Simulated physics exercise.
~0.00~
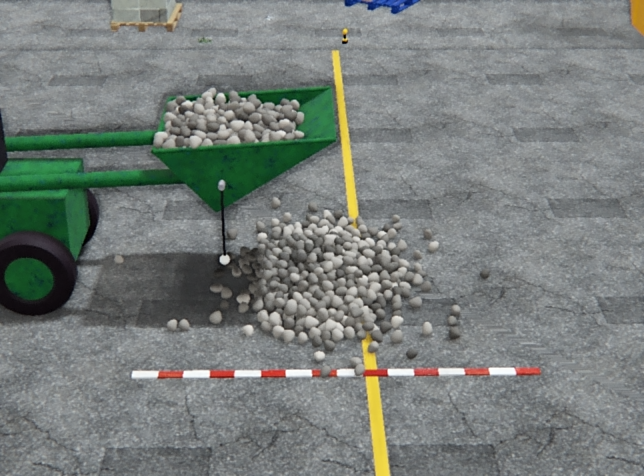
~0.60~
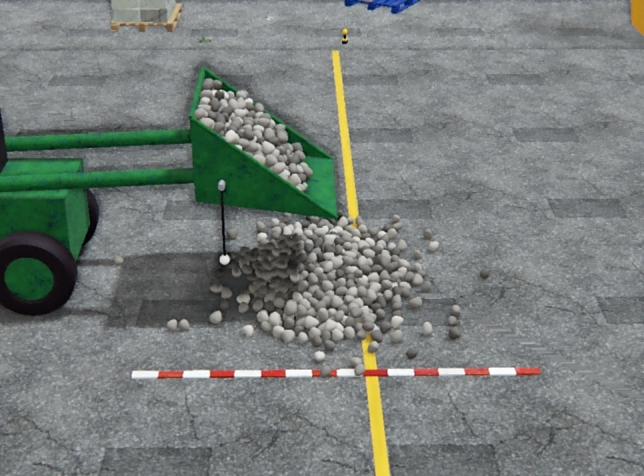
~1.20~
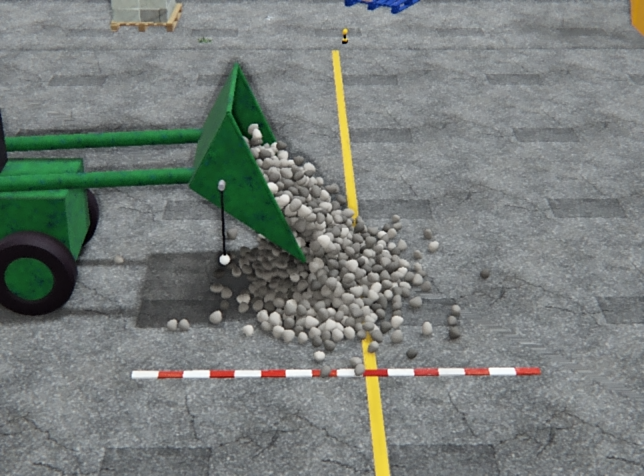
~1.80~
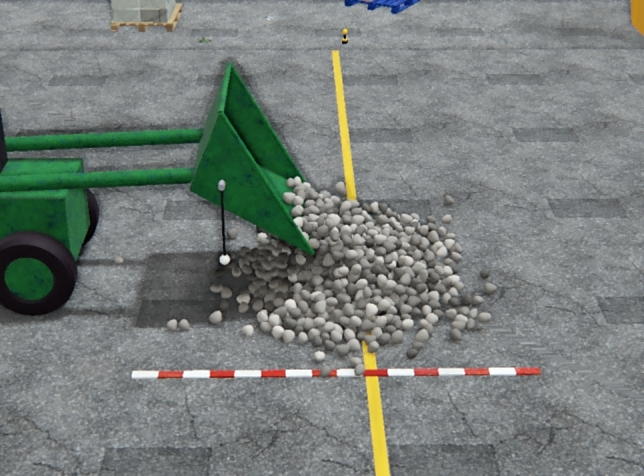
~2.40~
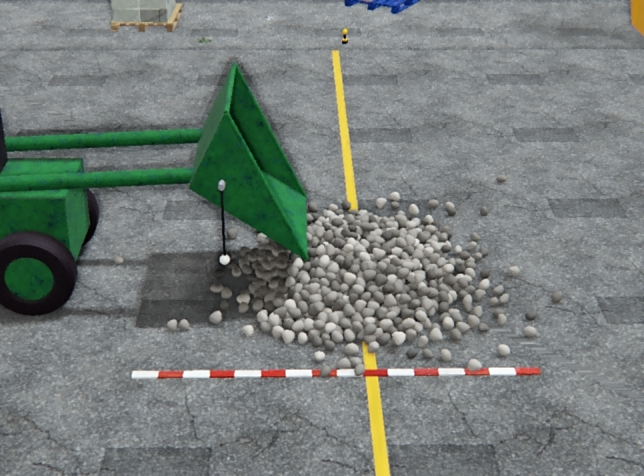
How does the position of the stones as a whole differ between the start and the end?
At the start the stones are split between the raised bucket and a smaller pile below it. By the end they all lie on the ground in one wider heap, so their middle is further right and lower in view, with many more beyond the yellow line.
